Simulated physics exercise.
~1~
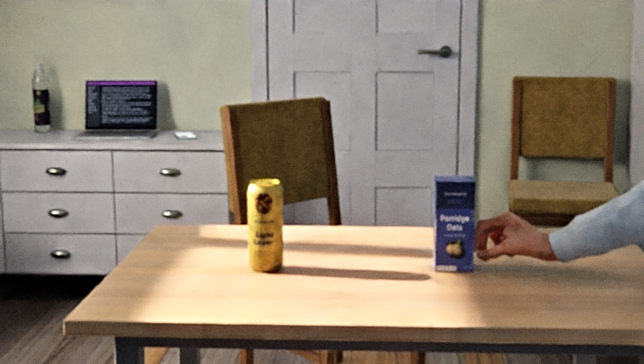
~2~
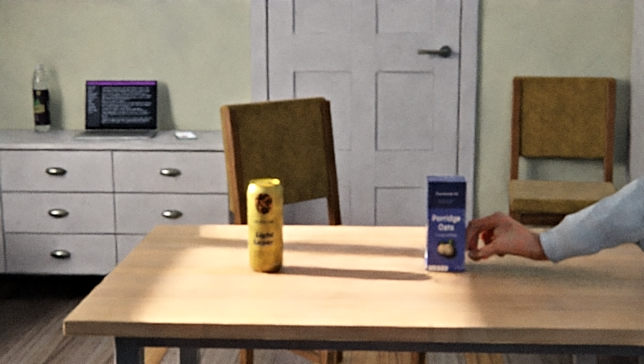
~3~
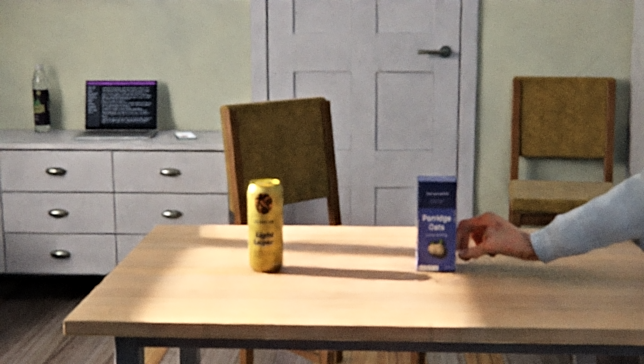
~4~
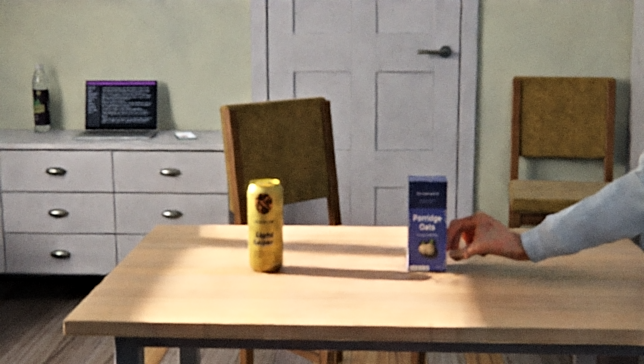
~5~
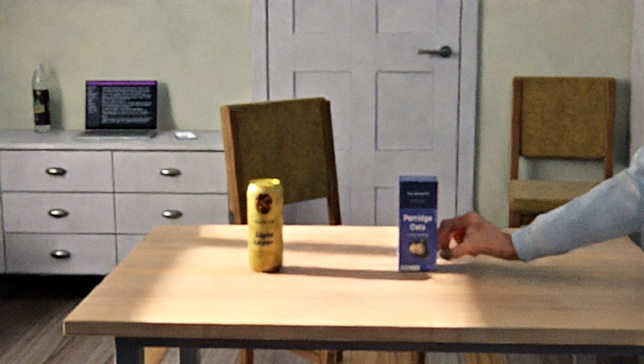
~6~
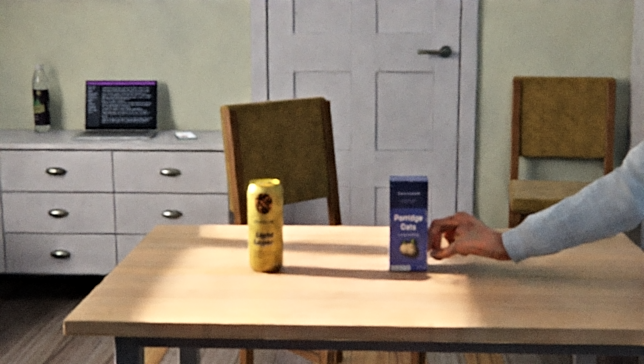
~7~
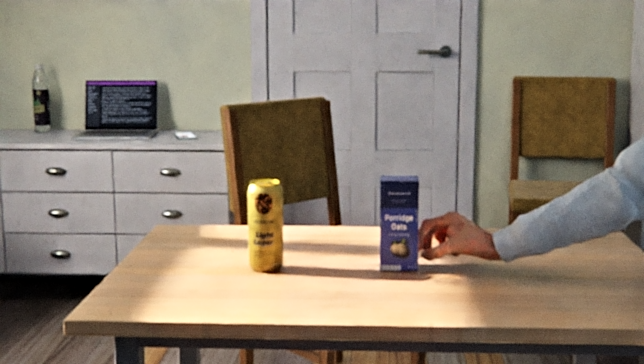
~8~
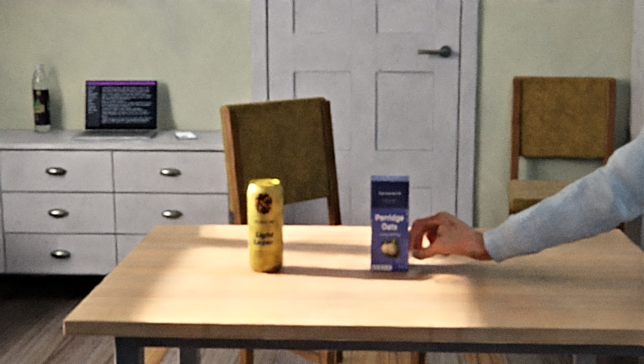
A blue carton of porridge oats slides slowly left across a wooden table as a hand reaching in from the right pushes it toward a yellow can. The can stays in place, and the carton ends upright, closer to the can, with the hand still beside it.
